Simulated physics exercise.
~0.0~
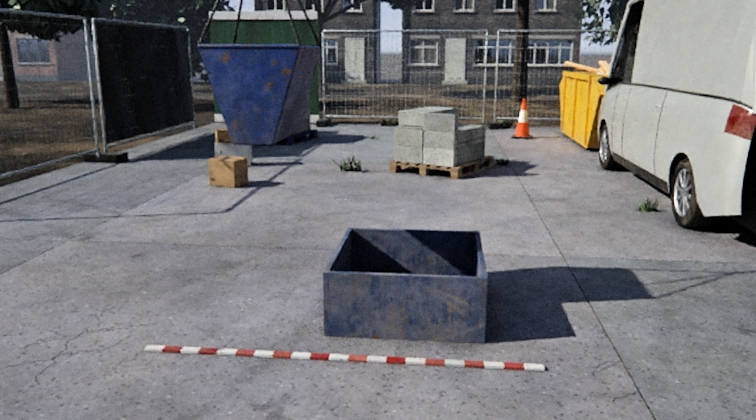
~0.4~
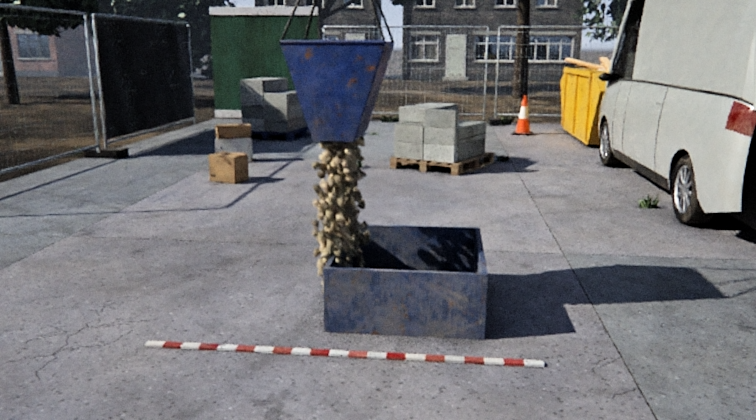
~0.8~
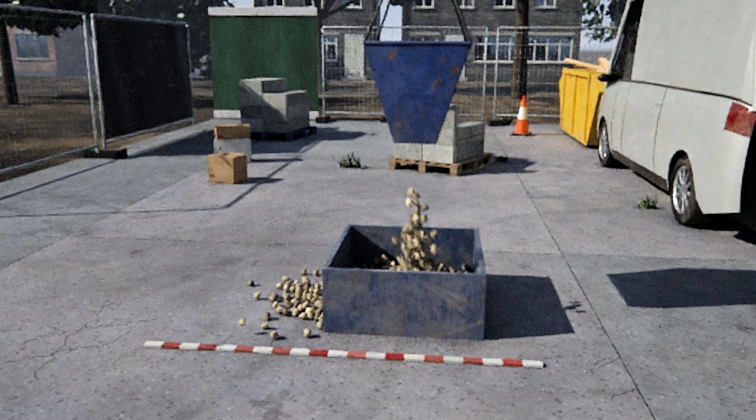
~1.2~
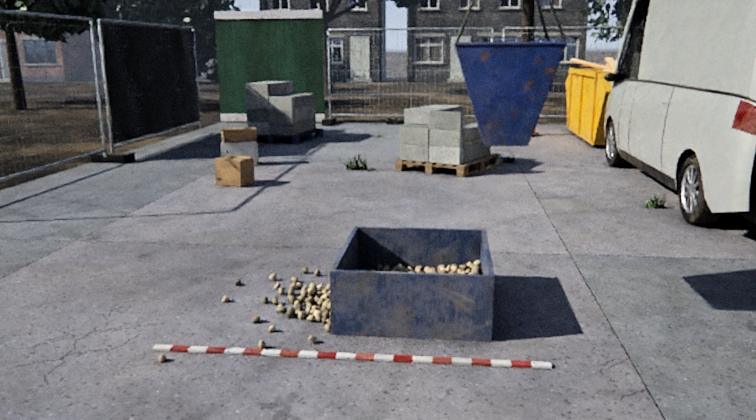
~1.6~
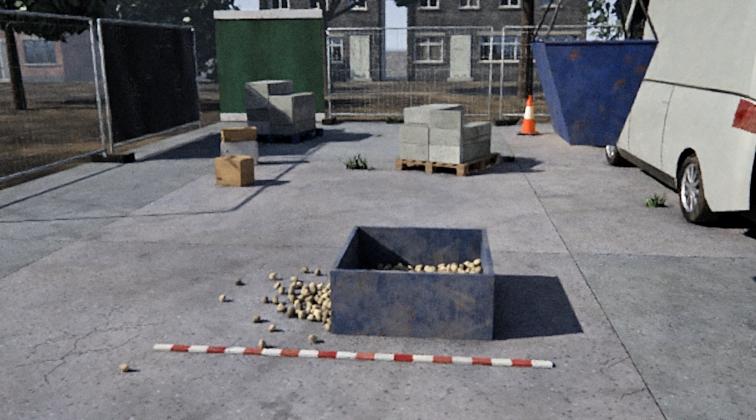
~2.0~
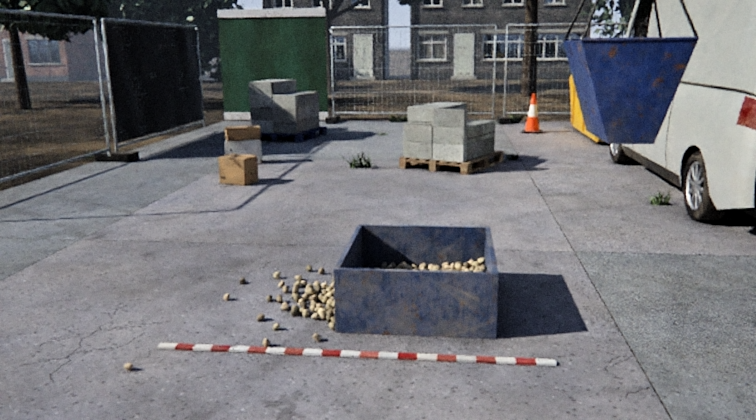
Blue crane skip moving right and dropping pale round stones, most landing in the open bin, some scattering left of it.
